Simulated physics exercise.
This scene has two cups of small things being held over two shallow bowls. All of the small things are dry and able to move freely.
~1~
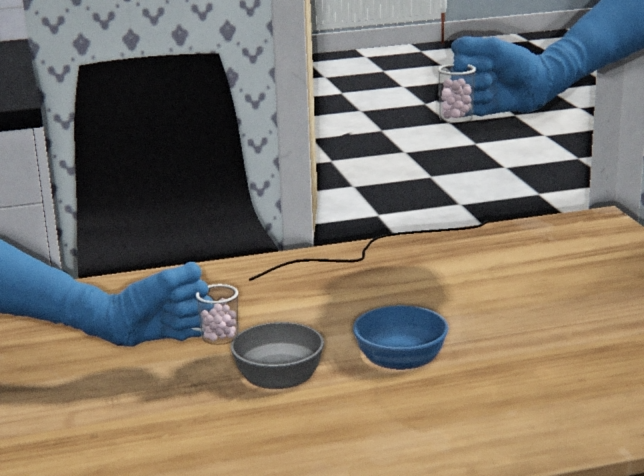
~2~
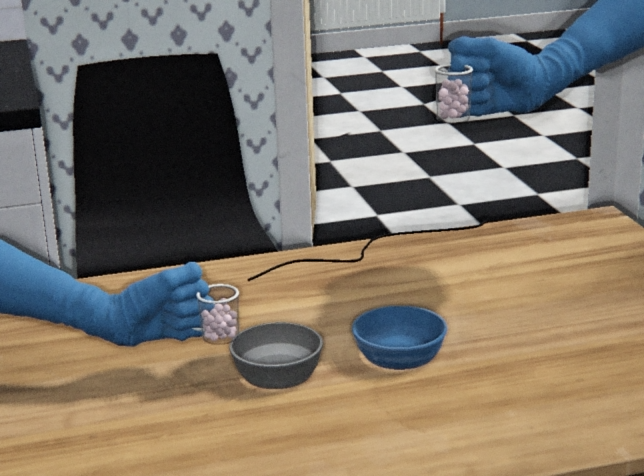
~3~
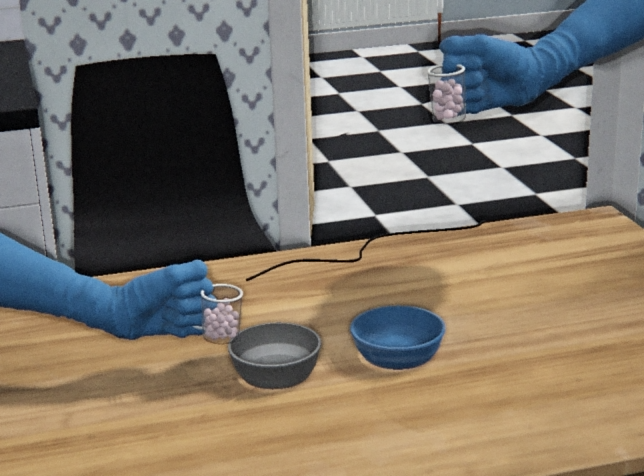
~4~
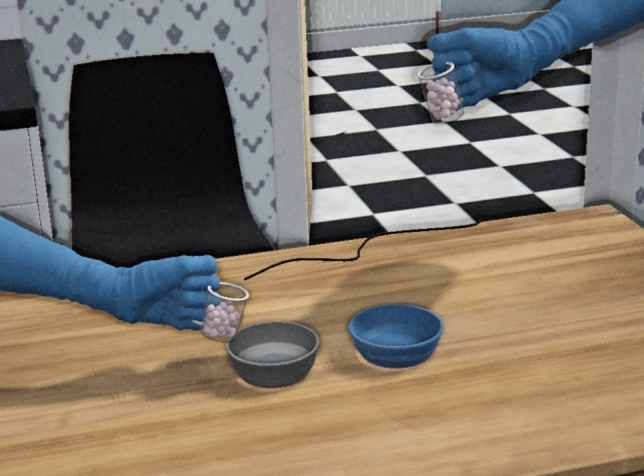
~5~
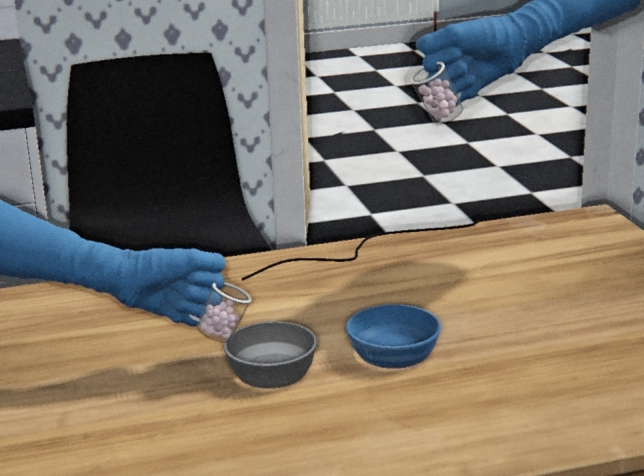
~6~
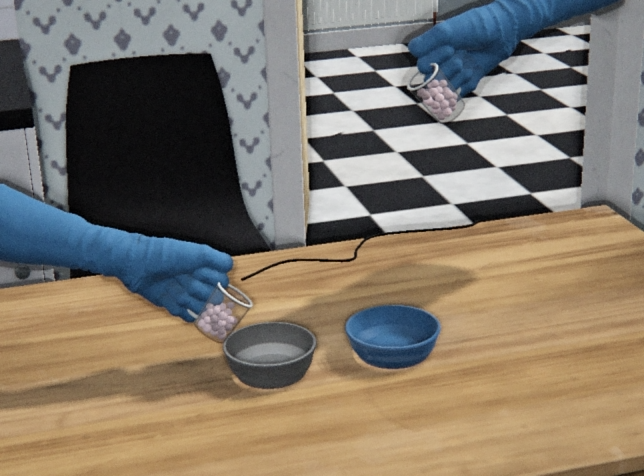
To begin with, two blue-gloved hands hold small clear cups of pale pink beads upright, the left one close above a gray bowl on a wooden table and the right one much higher, beyond a blue bowl. Then both hands gradually tilt their cups, the right one shifting slightly left.
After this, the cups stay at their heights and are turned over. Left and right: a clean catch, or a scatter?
My prediction: Left dish retains it entirely; right dish lets bits escape.
Then, 0.27 s later than the last frame, left, every one still in the cup; right, every one still in the cup.
Then, 0.62 s later than the last frame, left, every one still in the cup; right, every one still in the cup.
Then, 0.99 s later than the last frame, left, roughly a third still in the cup, roughly two thirds in the dish, about a tenth in the air; right, roughly a third still in the cup, about a tenth in the dish, roughly half in the air.
When it is over, left, every one in the dish, not one outside the dish; right, the larger part in the dish, roughly a quarter outside the dish.
